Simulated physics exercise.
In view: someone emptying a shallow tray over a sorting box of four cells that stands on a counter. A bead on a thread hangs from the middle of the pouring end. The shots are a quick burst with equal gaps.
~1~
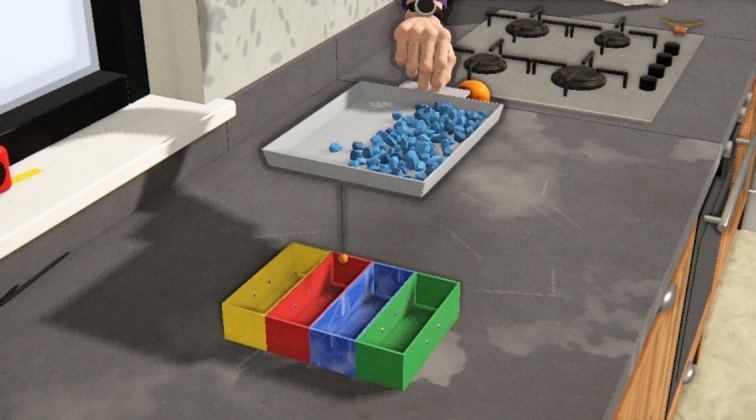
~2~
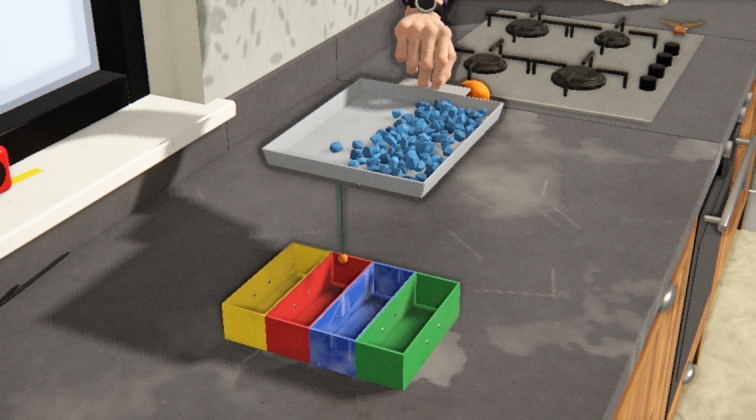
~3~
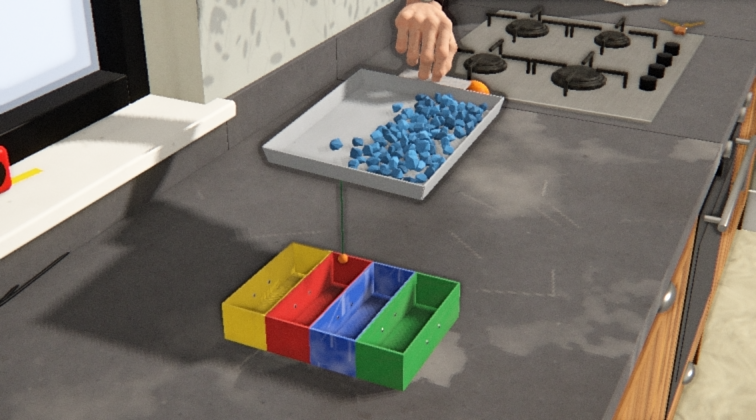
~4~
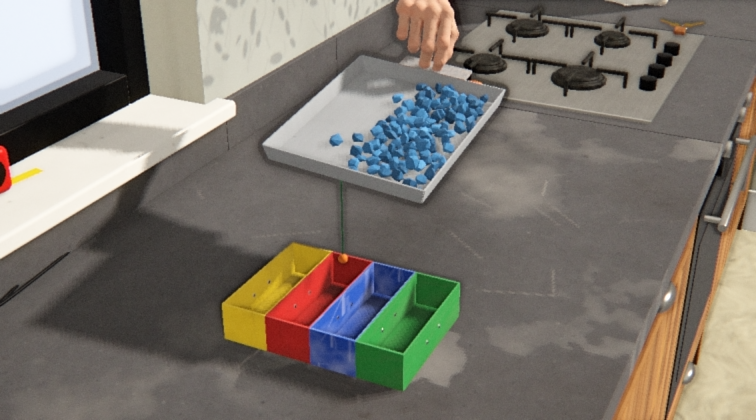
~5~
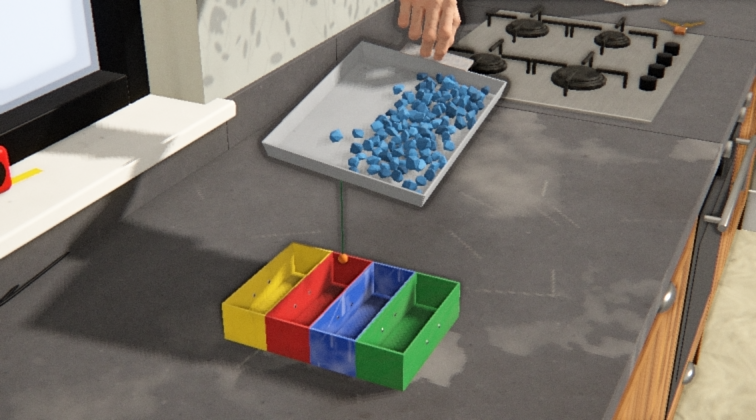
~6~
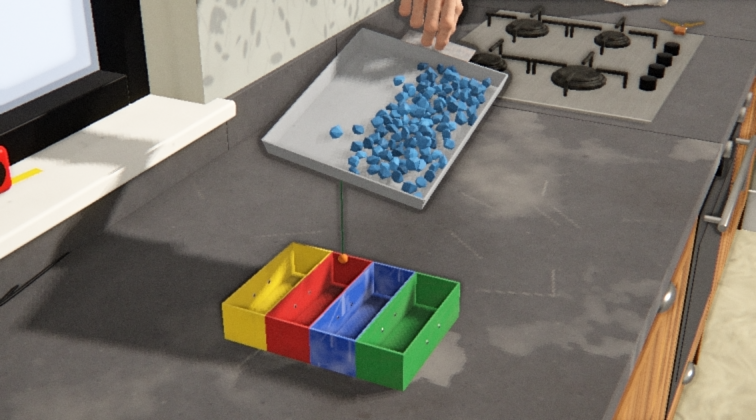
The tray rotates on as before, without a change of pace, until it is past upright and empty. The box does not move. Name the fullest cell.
It favours the green compartment.
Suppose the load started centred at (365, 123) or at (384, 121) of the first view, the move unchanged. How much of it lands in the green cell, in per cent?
The first gives 60 %, the second 60 %.
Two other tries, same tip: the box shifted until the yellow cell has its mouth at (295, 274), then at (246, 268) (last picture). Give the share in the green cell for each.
Roughly 50 per cent, and 40 per cent.
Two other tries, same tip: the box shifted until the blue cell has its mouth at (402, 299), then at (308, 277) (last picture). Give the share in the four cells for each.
Near 100 % and 0 %.
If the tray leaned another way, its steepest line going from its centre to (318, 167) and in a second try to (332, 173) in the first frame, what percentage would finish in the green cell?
Roughly 0 per cent, and 0 per cent.
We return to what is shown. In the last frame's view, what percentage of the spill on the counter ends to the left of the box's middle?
Near 0 %.
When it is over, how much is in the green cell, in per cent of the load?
Near 60 %.
Soon after the last picture, tray tipped steeply; nearly all on the tray; a stray few in the green cell; a stray few falling or outside the box.
A little later, tray tipped past a quarter turn; a small part on the tray; about half in the green cell; about a quarter in the blue cell; a small part falling or outside the box.
Later still, tray tipped past a quarter turn; about two thirds in the green cell; about a quarter in the blue cell; a small part falling or outside the box.
At rest, tray tipped past a quarter turn; about two thirds in the green cell; about a quarter in the blue cell; none in the red cell; none in the yellow cell; a small part outside the box.
